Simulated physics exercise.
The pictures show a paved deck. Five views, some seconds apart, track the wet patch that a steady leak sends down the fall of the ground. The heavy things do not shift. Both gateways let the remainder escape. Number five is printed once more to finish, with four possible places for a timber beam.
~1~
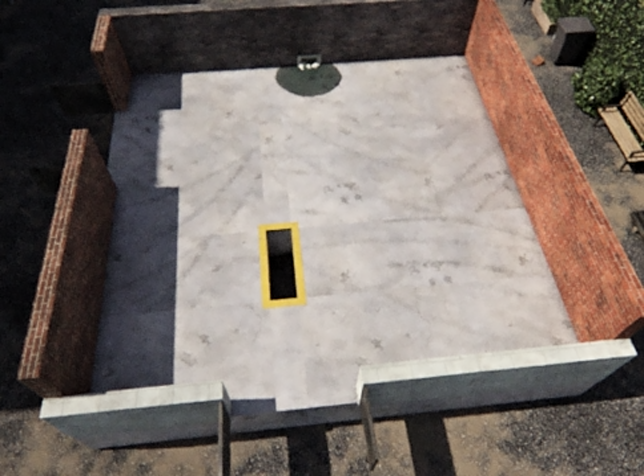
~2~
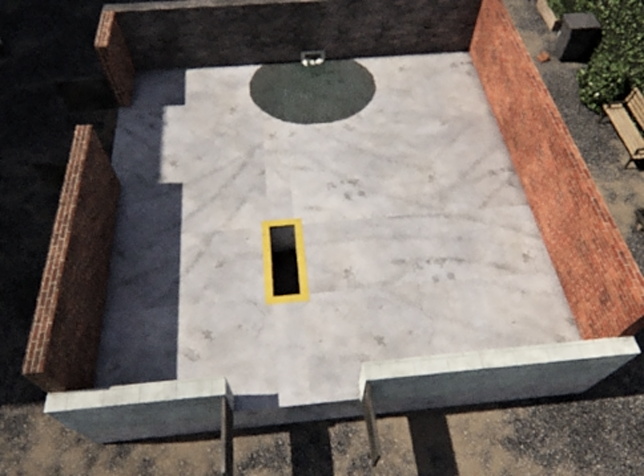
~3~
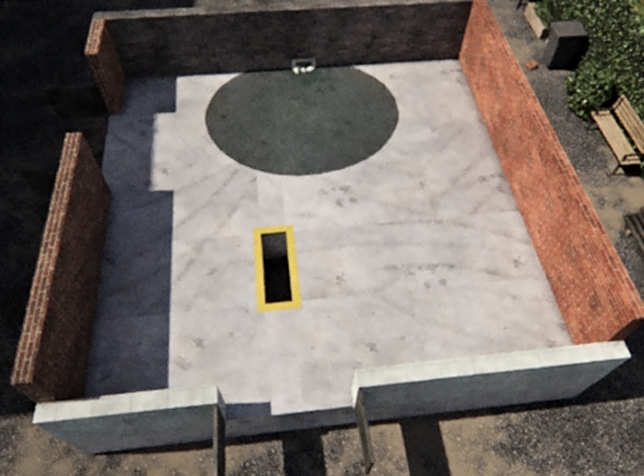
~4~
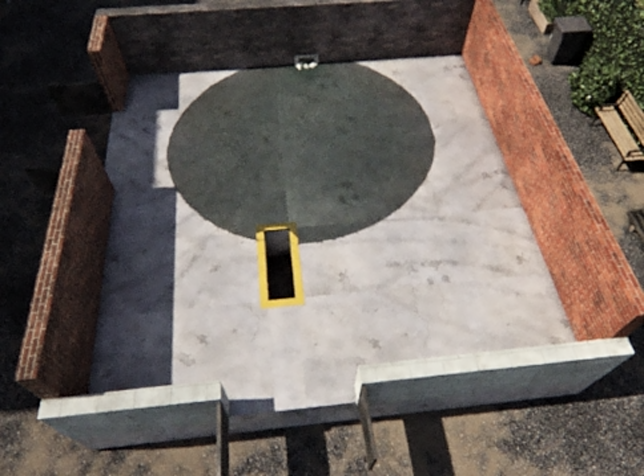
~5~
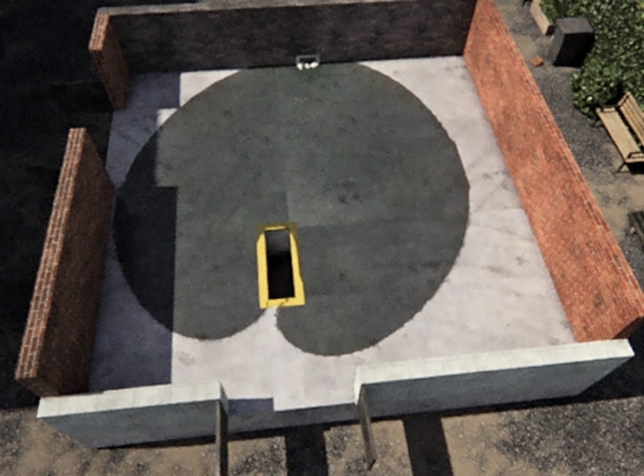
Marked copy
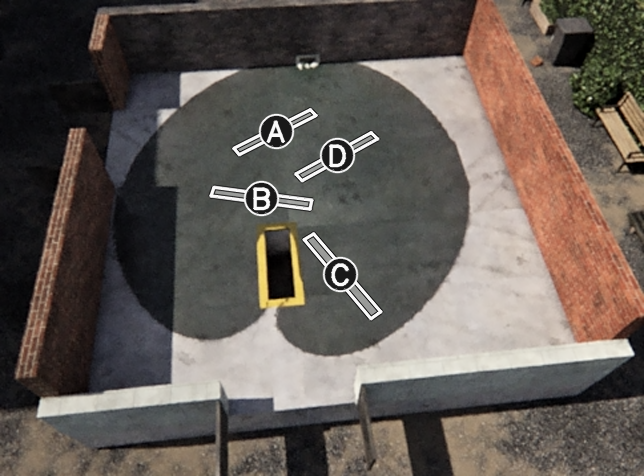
Dark water spread from a small outlet at the back wall across the pale walled deck, widening into a big round patch that reached the yellow-edged drain and then wrapped around both its sides.
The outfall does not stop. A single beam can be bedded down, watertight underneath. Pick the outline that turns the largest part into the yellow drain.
Go for C.
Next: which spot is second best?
The answer is D.
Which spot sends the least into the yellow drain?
Spot B.
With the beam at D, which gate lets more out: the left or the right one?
More leaves on the right.
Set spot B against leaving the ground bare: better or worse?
It is worse.
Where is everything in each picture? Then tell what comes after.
Outfall at (309, 60); yellow drain at (281, 263); open gate at (294, 393); open gate at (122, 147); 2 % of the ground under water, visible out to (308, 92); yellow drain still dry, in the first picture.
In the second picture, 8 % of the ground under water, visible out to (276, 116); yellow drain still dry.
In the third picture, 17 % of the ground under water, visible out to (258, 167); yellow drain still dry.
In the fourth picture, 33 % of the ground under water, visible out to (312, 238); yellow drain still dry.
In the fifth picture, 54 % of the ground under water, visible out to (173, 325); yellow drain taking water.
In white, A from (236, 151) to (313, 112); B from (212, 191) to (310, 204); C from (308, 236) to (375, 315); D from (298, 177) to (374, 135).
Choosing A, about 12 % of the stream goes into the yellow drain, about 85 % out by the gates.
Choosing B, about 6 % of the stream goes into the yellow drain, about 89 % out by the gates.
Choosing C, about 22 % of the stream goes into the yellow drain, about 73 % out by the gates.
Choosing D, about 16 % of the stream goes into the yellow drain, about 82 % out by the gates.
